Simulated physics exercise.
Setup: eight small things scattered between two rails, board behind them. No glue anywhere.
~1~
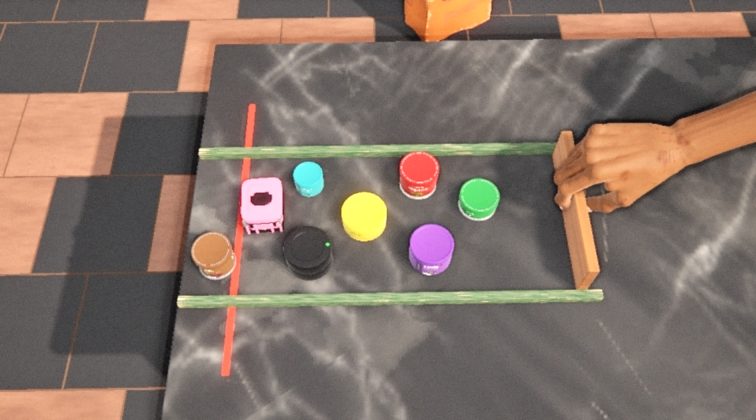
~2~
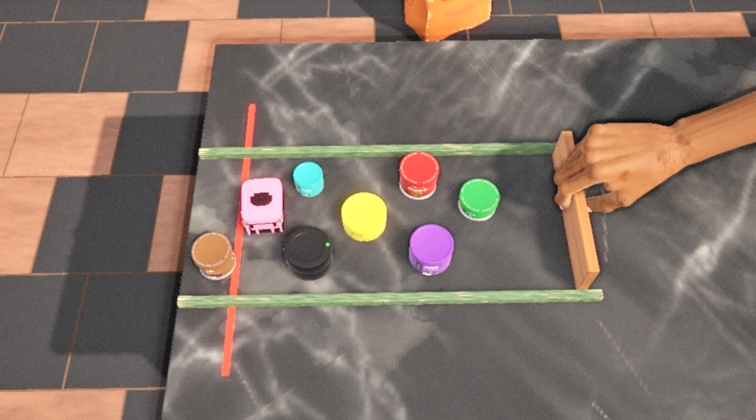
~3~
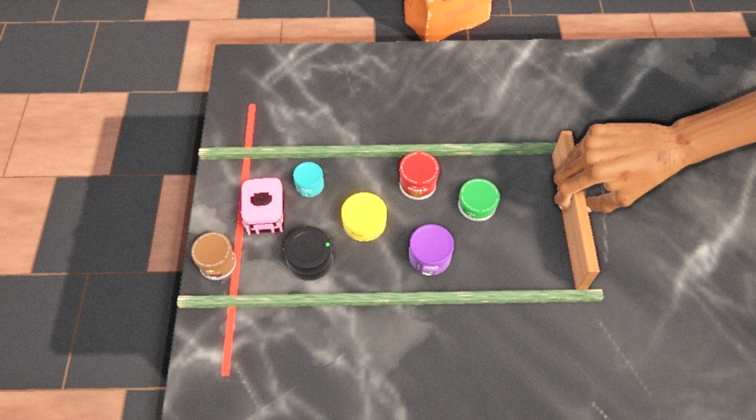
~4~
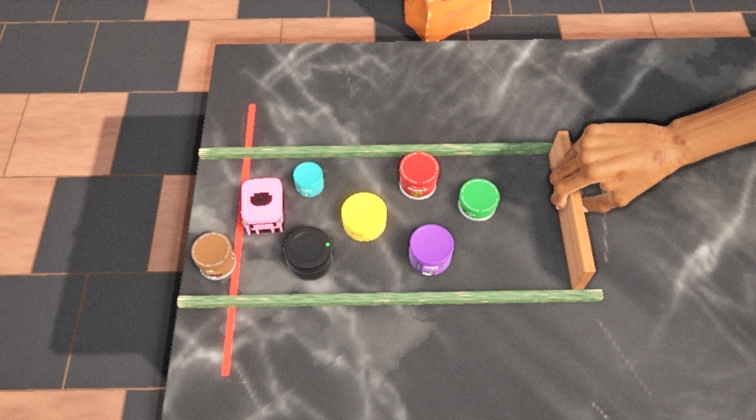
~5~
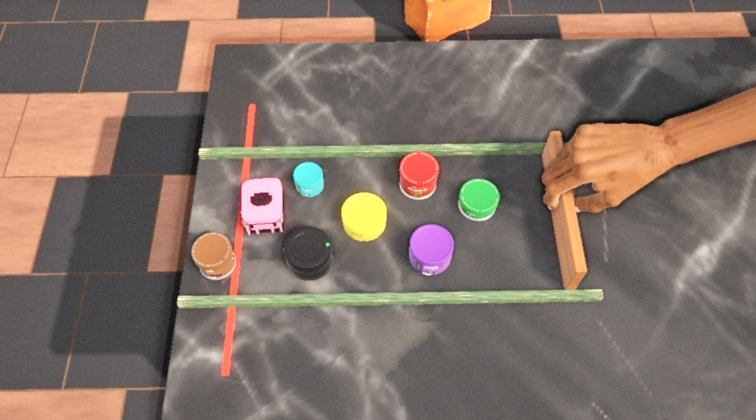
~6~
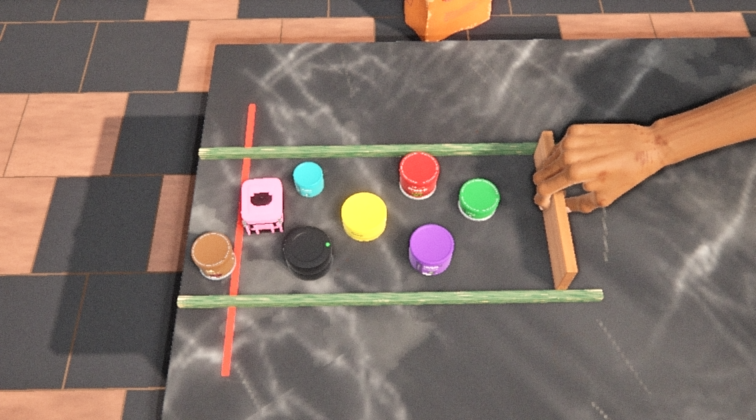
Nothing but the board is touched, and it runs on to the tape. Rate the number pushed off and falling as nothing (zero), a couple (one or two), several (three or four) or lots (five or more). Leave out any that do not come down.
It is several.
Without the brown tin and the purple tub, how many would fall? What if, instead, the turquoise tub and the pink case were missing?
Going first to second: 1 and 2.
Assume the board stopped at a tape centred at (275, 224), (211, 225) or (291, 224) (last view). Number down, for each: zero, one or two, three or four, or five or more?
One after another: One to two, five or over, no fall at all.
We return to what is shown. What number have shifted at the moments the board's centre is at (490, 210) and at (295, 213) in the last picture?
The first count is 1, and then it's 8.
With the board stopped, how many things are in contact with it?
3 in contact.
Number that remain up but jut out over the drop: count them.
It totals 2.
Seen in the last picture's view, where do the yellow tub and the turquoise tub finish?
Around (187, 229), then around (195, 184).
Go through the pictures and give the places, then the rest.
Brown tin (215, 256); pink case (264, 206); turquoise tub (309, 180); board (574, 208); tape (240, 225), in the first picture.
Pink case (264, 206); green pot (478, 200), in the second picture.
Turquoise tub (309, 180); black lid (309, 254), in the third picture.
Brown tin (215, 256); red tin (419, 176), in the fourth picture.
Pink case (264, 206); purple tub (431, 250), in the fifth picture.
Brown tin (215, 256); pink case (264, 206); turquoise tub (309, 180); board (554, 209); tape (240, 225), in the sixth picture.
Soon after, none off yet; brown tin at rest near (215, 256); pink case at rest near (264, 206); turquoise tub at rest near (309, 180).
In the end, the number that fall off is three or four; gone, black lid, pink case and brown tin.
